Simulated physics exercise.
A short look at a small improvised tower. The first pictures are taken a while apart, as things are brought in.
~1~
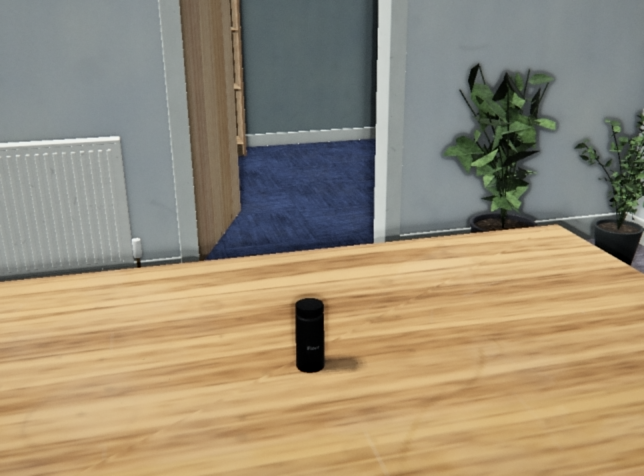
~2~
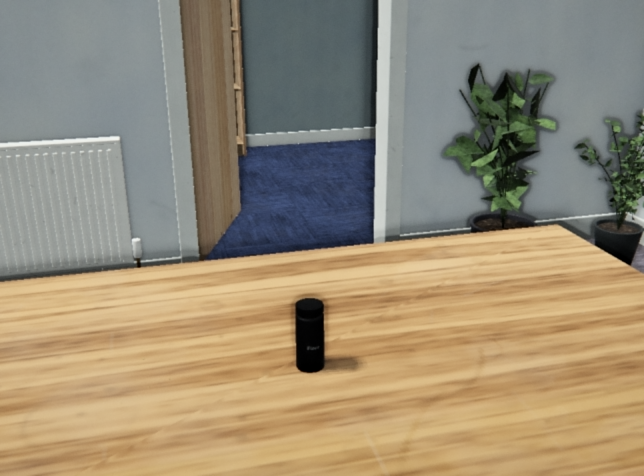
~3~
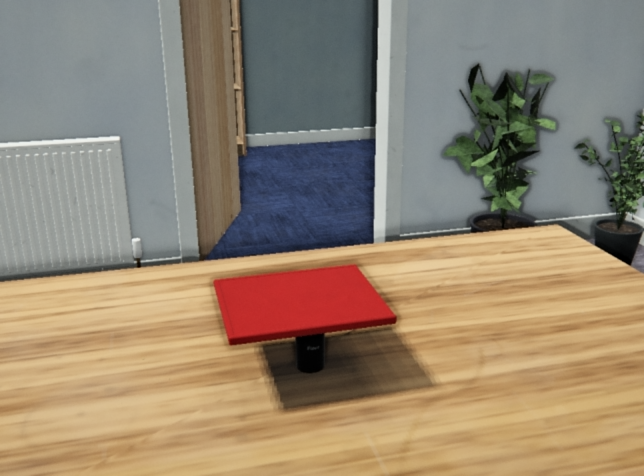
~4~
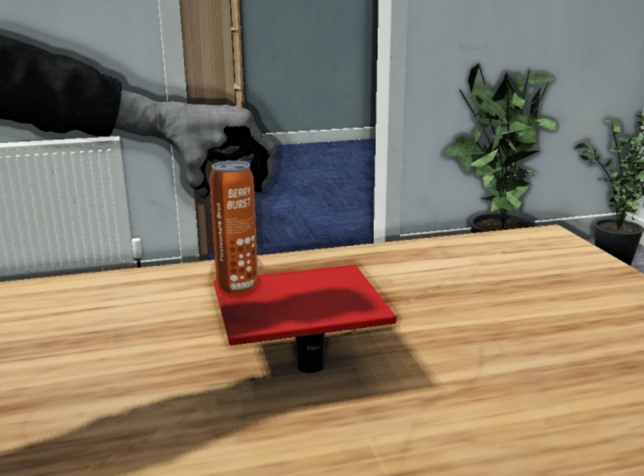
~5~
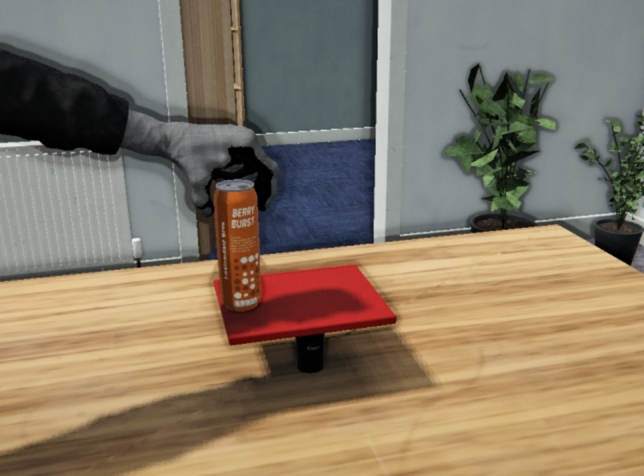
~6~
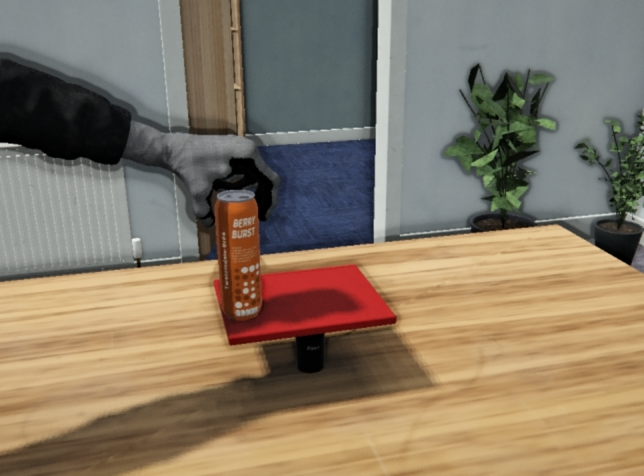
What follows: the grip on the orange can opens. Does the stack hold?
In the end the stack comes apart.
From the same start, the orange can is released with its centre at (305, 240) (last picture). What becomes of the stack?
Then it holds.
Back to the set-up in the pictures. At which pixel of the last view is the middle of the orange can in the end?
At about (155, 381).
Then, 0.30 s later than the last frame, orange can now fallen; red lid tilted by 46°.
Then, 0.40 s later than the last frame, red lid tilted by 58°.
Then, 0.60 s later than the last frame, red lid now fallen; black shaker tilted by 61°.
Then, 0.70 s later than the last frame, black shaker now fallen.
When it is over, fallen, black shaker, orange can and red lid. End places, in pixels of the last picture, orange can near (155, 381). The stack gives way.
